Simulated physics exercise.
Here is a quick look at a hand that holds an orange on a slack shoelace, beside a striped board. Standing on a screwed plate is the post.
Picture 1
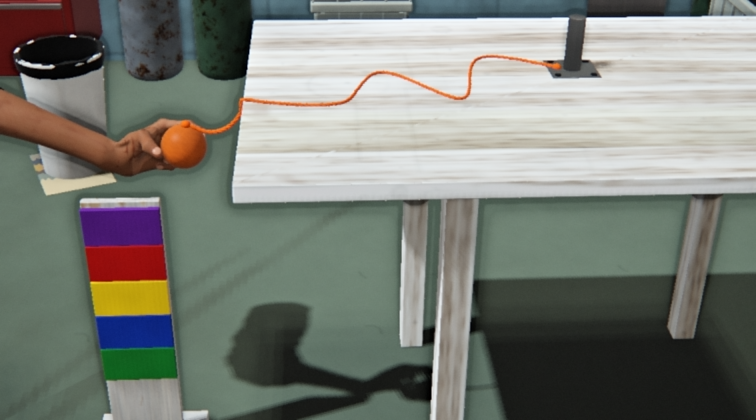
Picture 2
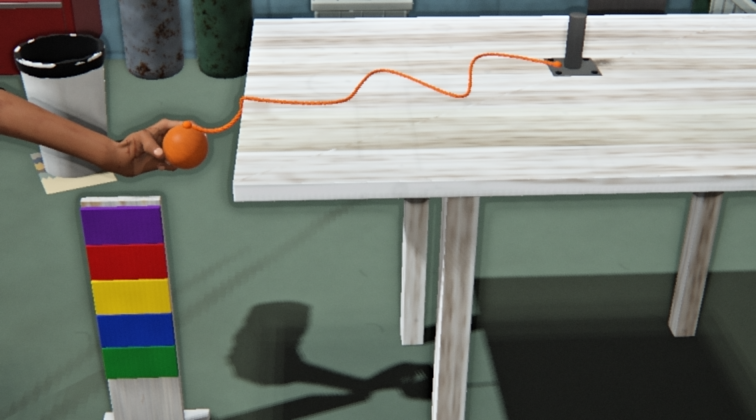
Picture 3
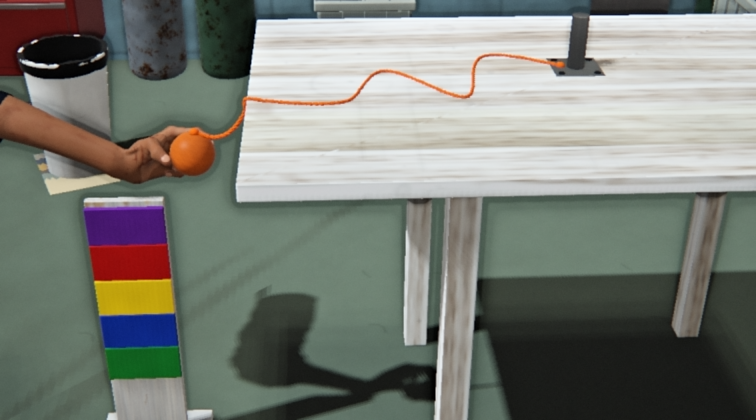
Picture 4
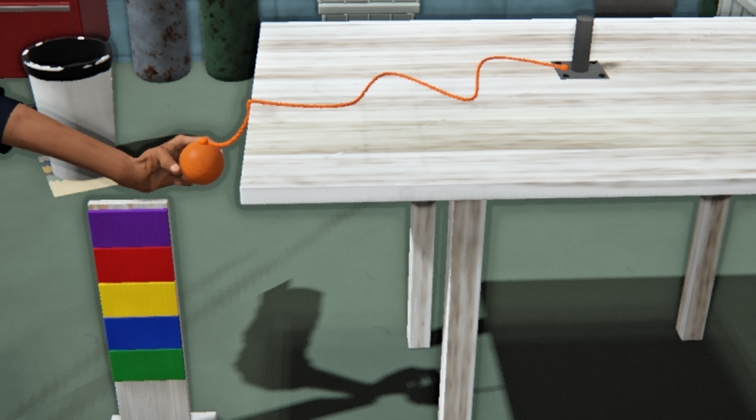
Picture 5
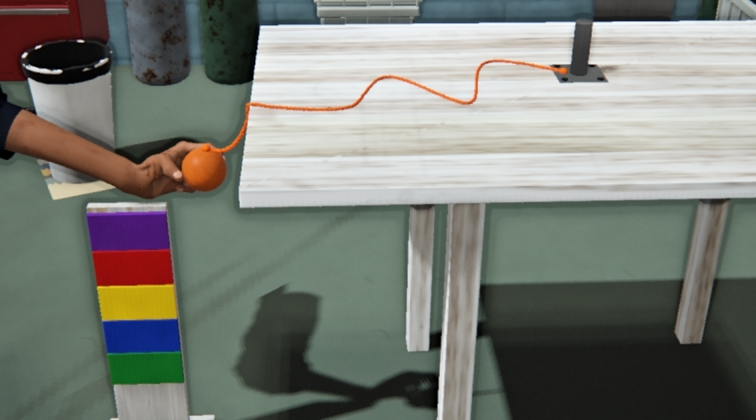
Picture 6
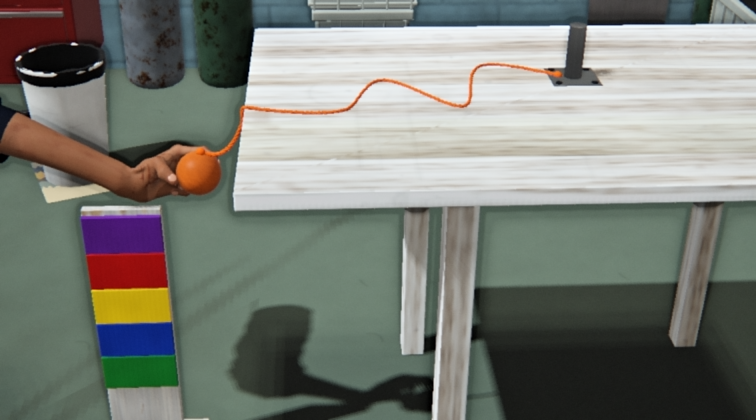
Hand lowering a round orange object slightly beside a table edge, its slack orange cord running to a post, above a striped board.
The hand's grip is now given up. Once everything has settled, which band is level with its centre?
The blue band.
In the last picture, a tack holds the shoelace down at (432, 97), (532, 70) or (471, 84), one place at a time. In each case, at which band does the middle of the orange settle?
For the first place it's red, for the second blue, and for the third yellow.
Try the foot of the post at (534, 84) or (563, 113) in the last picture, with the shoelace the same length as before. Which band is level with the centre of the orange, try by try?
For the first try, green; for the second, green.
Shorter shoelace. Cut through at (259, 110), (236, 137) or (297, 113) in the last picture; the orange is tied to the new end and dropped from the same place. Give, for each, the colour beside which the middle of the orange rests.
Lab note - try 1: Red; try 2: Yellow; try 3: Purple.
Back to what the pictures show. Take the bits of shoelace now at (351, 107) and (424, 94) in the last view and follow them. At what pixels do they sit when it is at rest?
The first at (250, 160), the second at (321, 96).
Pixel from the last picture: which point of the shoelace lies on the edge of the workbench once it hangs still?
About (369, 86).
Soon after, orange near (228, 322); level with blue.
After that, orange near (293, 315); level with blue.
And then, orange near (242, 330); level with blue.
In the end, orange near (260, 327); level with blue. The blue one.
